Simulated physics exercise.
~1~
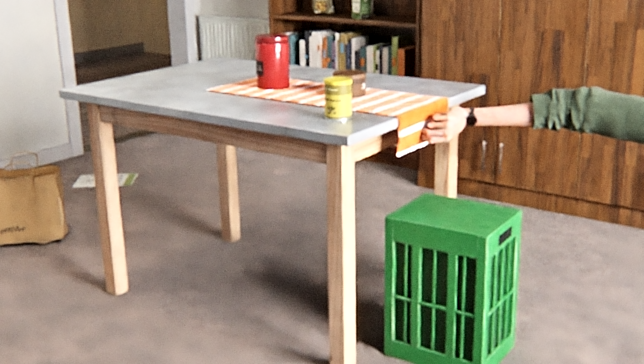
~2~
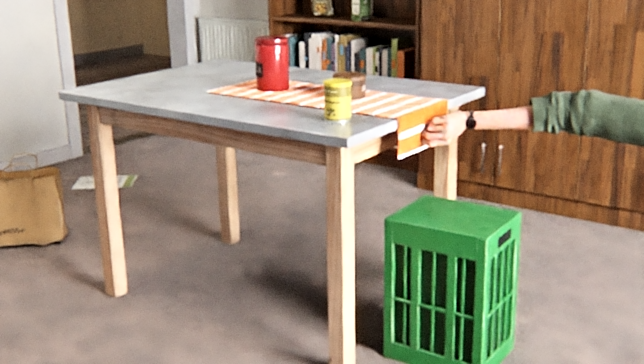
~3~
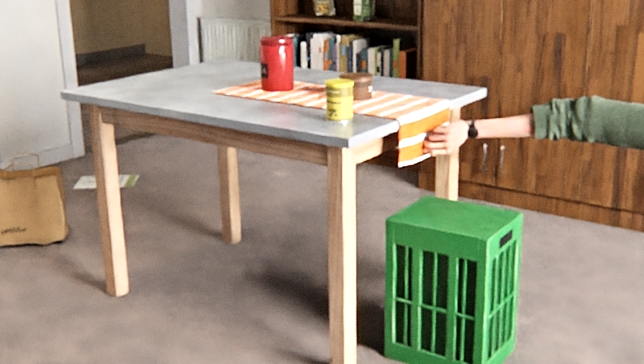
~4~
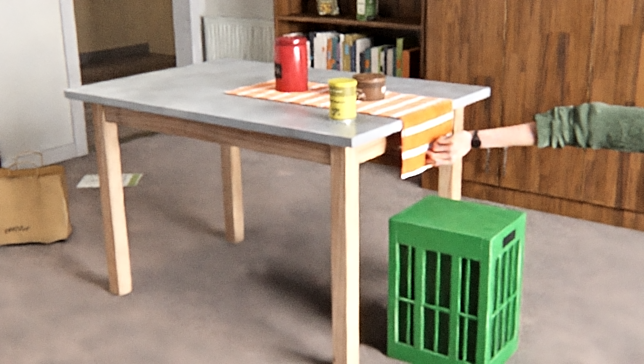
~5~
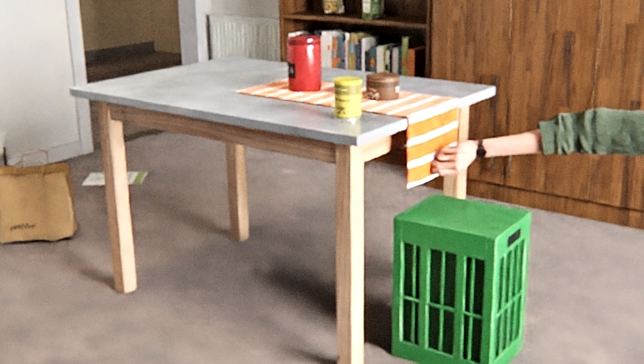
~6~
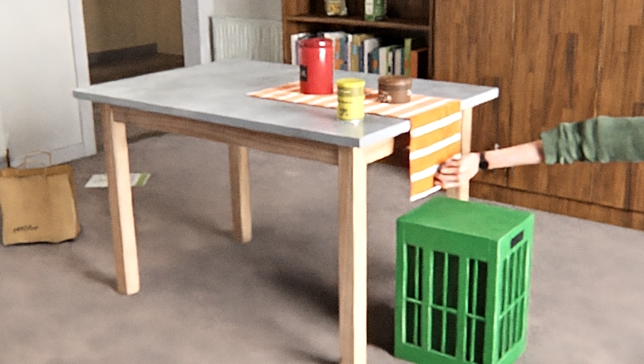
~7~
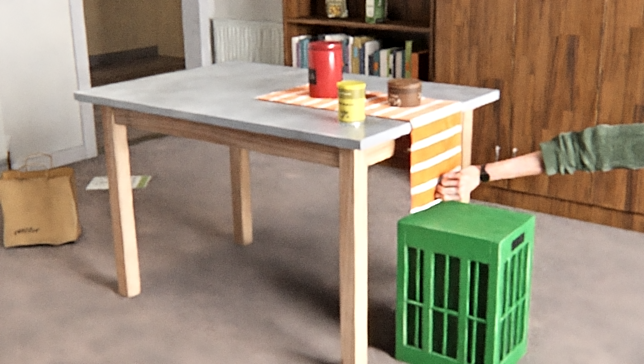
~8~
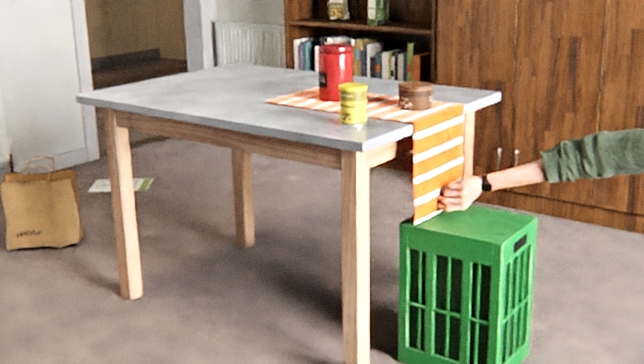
A hand pulls an orange striped scarf down to a green crate, carrying containers along.
